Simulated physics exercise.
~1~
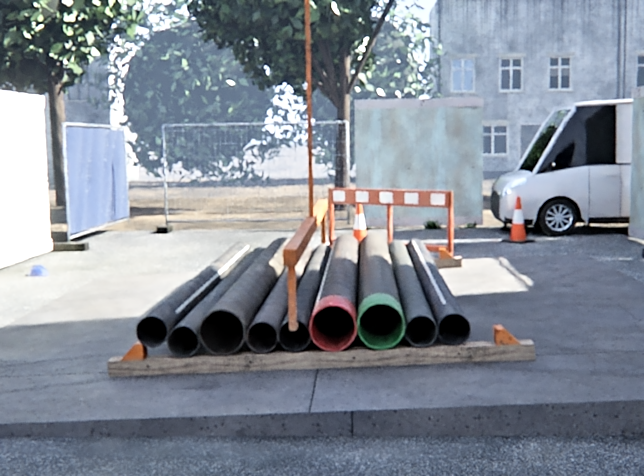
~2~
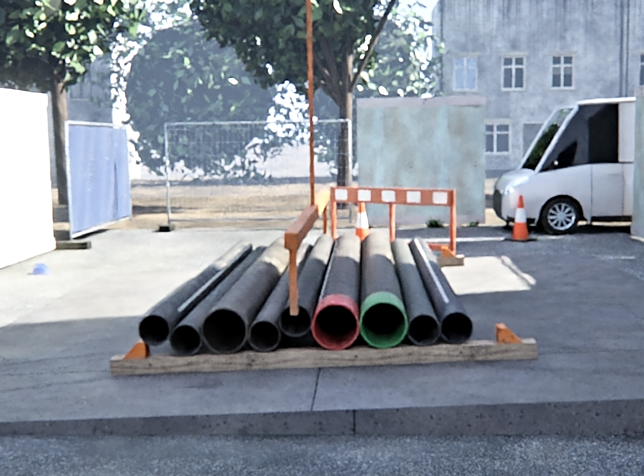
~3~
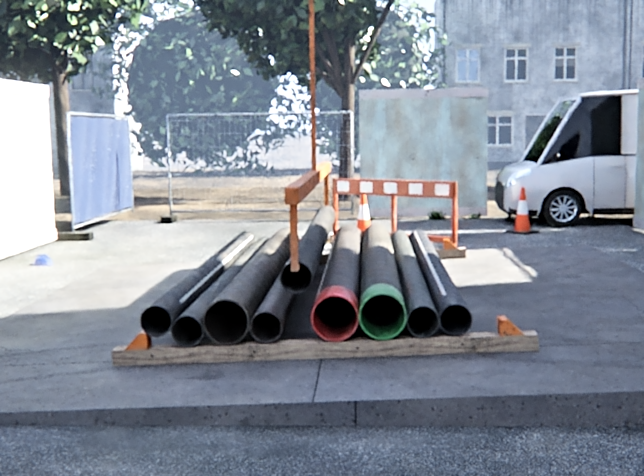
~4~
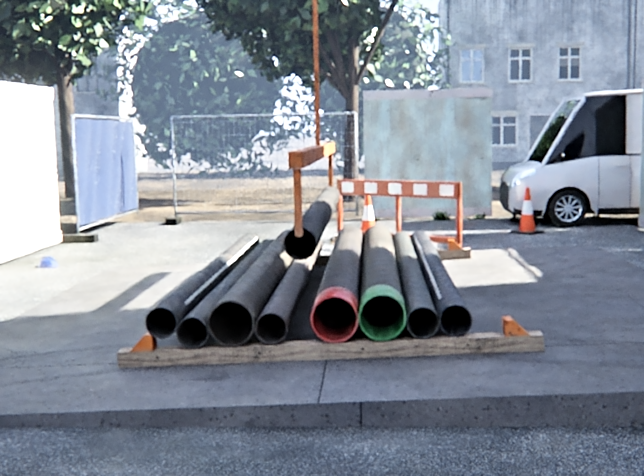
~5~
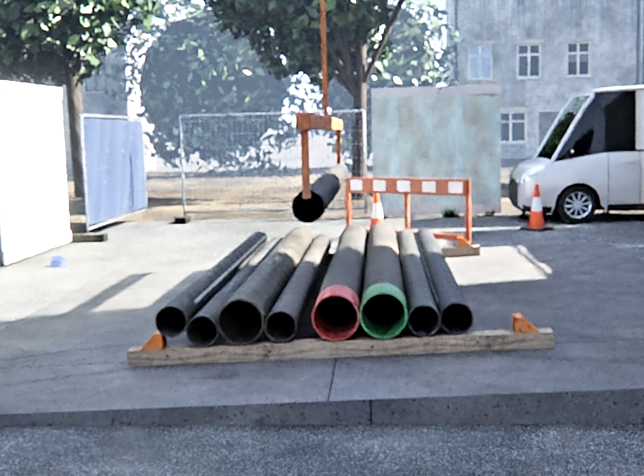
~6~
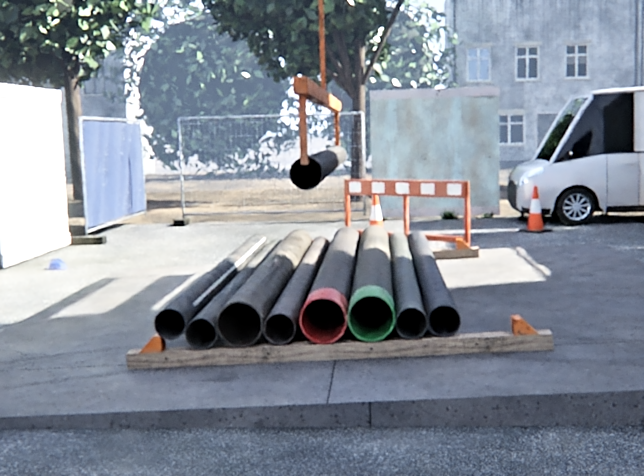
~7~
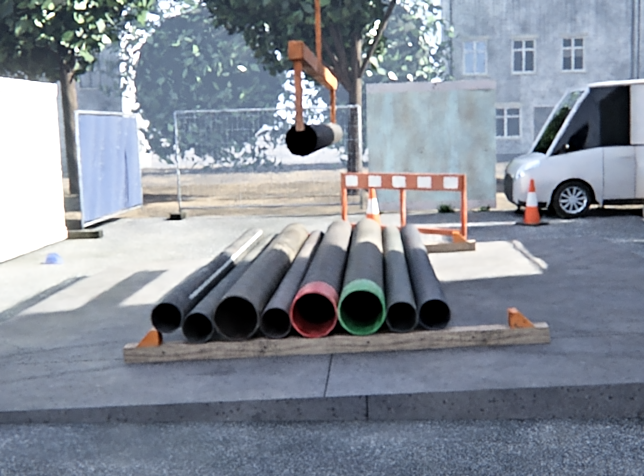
Orange lifting beam hoisting one dark pipe out of a row, the red-marked, green-marked and right-hand pipes rolling left to close the gap.
